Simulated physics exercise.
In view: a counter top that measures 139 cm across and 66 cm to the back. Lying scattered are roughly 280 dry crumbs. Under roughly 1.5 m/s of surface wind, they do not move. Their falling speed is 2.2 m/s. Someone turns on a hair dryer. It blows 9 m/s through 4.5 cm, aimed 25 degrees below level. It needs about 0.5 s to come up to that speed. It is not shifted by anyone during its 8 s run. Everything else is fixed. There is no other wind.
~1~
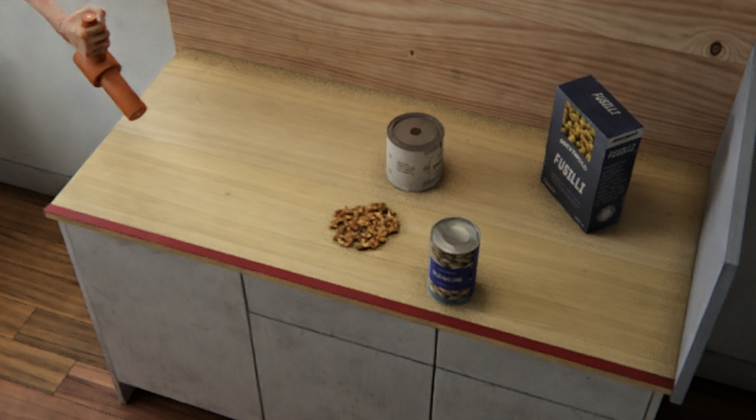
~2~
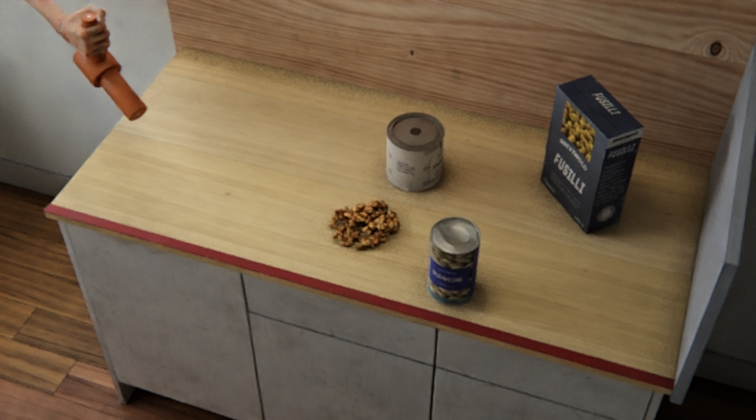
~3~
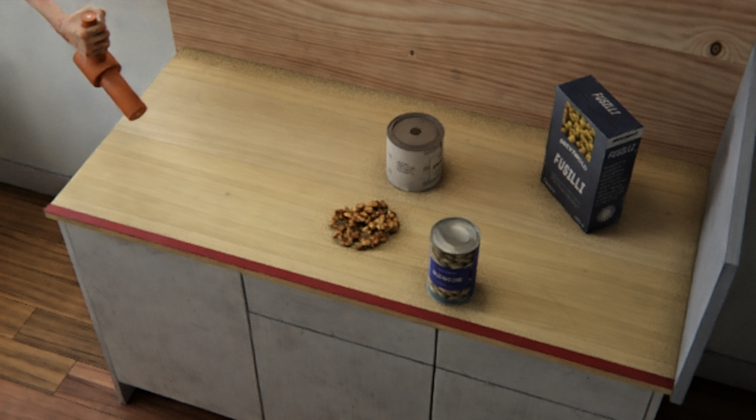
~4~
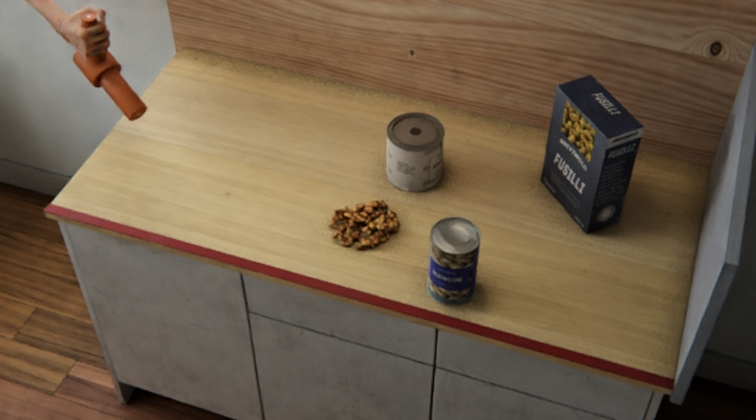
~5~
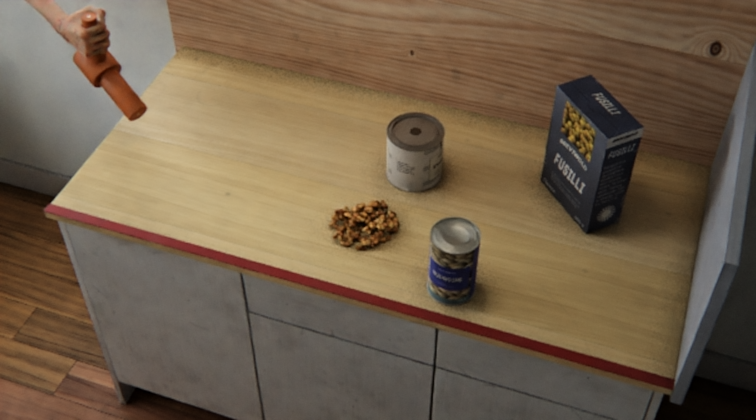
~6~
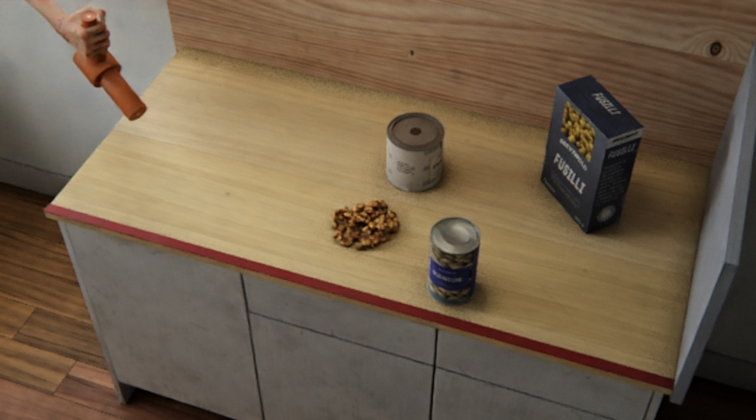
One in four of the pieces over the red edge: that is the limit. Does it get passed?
The loss over that edge stays within a quarter.
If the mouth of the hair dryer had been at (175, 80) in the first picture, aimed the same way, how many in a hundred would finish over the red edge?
That gives roughly 50 % in the end.
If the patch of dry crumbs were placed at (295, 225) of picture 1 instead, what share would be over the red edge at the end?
Expected share: Near 60 %.
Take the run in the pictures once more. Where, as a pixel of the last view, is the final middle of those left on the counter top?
(553, 275).
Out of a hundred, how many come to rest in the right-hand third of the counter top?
Something close to 80 % ends up there.
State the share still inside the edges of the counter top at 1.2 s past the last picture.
The share then is about 90 %.
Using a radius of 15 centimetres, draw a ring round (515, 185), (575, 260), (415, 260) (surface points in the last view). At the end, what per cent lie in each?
Estimates in listed order: 0 %; 60 %; 15 %.
Then, 1.2 s after the last picture, 6 % are over the red edge; the middle of those still in play is near (529, 275); 15 % have settled or left.
Then, 2.1 s after the last picture, 7 % are over the red edge; the middle of those still in play is near (536, 278); 19 % have settled or left.
Then, 4.0 s after the last picture, 8 % are over the red edge; the middle of those still in play is near (542, 278); 25 % have settled or left.
Then, 7.6 s after the last picture, at the end, 8 % are over the red edge; the middle of those still in play is near (553, 275).
